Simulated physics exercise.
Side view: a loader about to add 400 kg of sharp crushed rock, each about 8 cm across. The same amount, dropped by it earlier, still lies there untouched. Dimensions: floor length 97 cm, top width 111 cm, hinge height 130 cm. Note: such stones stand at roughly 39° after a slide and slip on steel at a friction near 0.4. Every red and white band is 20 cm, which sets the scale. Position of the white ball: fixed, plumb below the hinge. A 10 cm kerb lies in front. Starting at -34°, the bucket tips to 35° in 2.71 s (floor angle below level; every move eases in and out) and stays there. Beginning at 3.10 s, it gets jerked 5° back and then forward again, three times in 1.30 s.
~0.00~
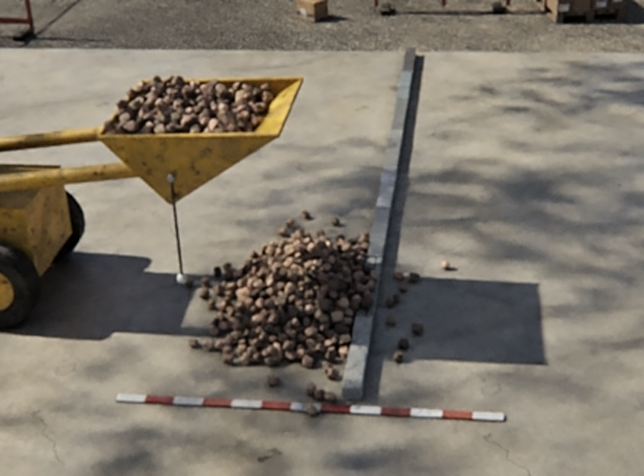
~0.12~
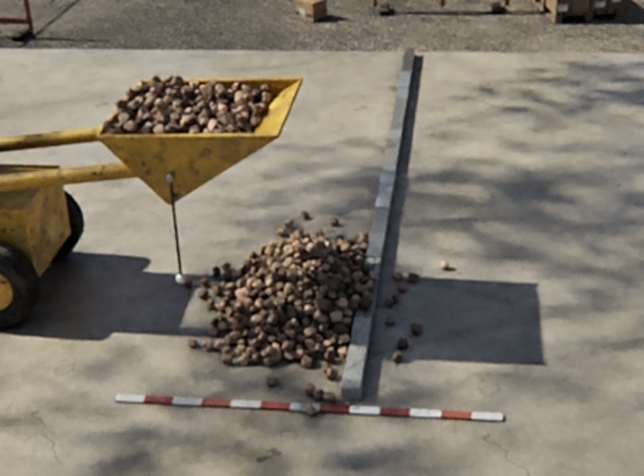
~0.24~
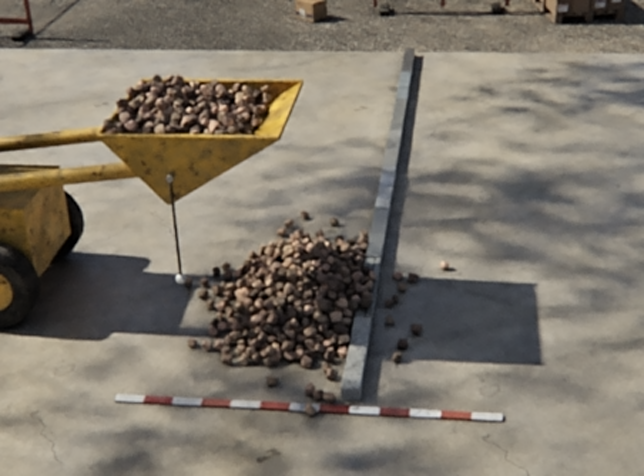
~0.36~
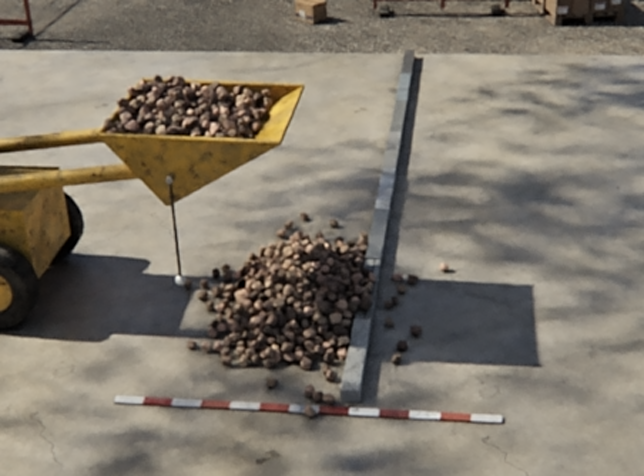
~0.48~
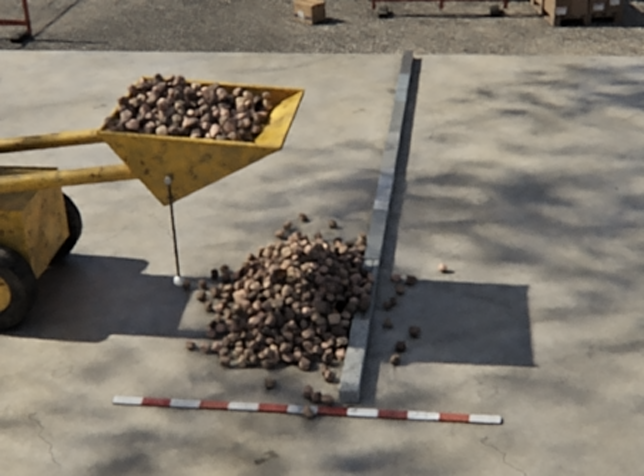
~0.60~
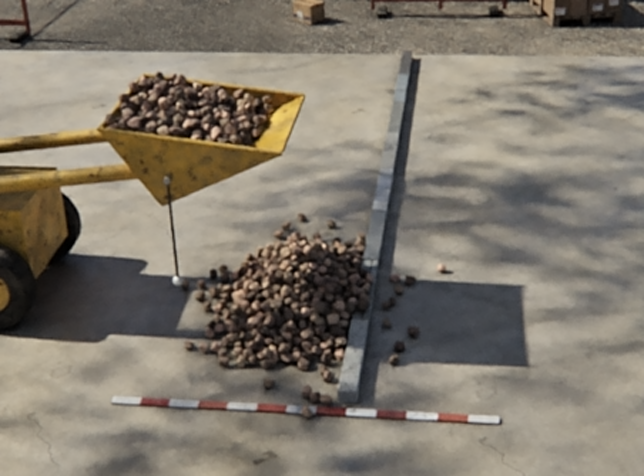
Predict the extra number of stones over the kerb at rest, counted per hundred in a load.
About 21 more per hundred stones.
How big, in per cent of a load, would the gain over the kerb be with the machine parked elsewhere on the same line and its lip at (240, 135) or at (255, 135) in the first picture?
I'd say close to 0 per cent for one and close to 5 per cent for the other, in that order.
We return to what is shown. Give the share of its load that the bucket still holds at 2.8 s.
Close to 35 per cent of the load.
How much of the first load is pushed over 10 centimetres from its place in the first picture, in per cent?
I'd put it at about 0 per cent.
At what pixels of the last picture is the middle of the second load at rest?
They end up centred around (331, 284).
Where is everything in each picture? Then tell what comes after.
In the first picture, the bucket is at -34°, its lip at (279, 135); the top of the load is at (163, 89). The earlier load is highest near (299, 267), 27 cm above ground level, 98 % on this side of the kerb, 2 % over the kerb.
The second picture shows lip at (278, 136), floor tilted -34°, highest stones at (160, 89); the stones move at 0.0 m/s on average.
The third picture shows lip at (279, 138), floor tilted -32°, highest stones at (161, 88); the stones move at 0.1 m/s on average.
The fourth picture shows lip at (280, 143), floor tilted -31°, highest stones at (157, 89); the stones move at 0.1 m/s on average.
In the fifth picture, the bucket is at -28°, its lip at (281, 148); the top of the load is at (152, 88); the stones move at 0.1 m/s on average.
In the sixth picture, the bucket is at -25°, its lip at (282, 154); the top of the load is at (152, 87); the stones move at 0.1 m/s on average.
After 2.0 s the floor is at 24°; in per cent of one load, 99 in the bucket, 99 on this side of the kerb, 2 over the kerb; the foremost stones are at (406, 305).
After 2.8 s the floor is at 35°; in per cent of one load, 37 in the bucket, 161 on this side of the kerb, 2 over the kerb; the foremost stones are at (406, 305).
After 4.8 s the floor is at 35°; in per cent of one load, 0 in the bucket, 177 on this side of the kerb, 23 over the kerb; the foremost stones are at (463, 317).
After 7.5 s the floor is at 35°; in per cent of one load, 0 in the bucket, 177 on this side of the kerb, 23 over the kerb; the foremost stones are at (463, 317). Net gain over the kerb, 21.
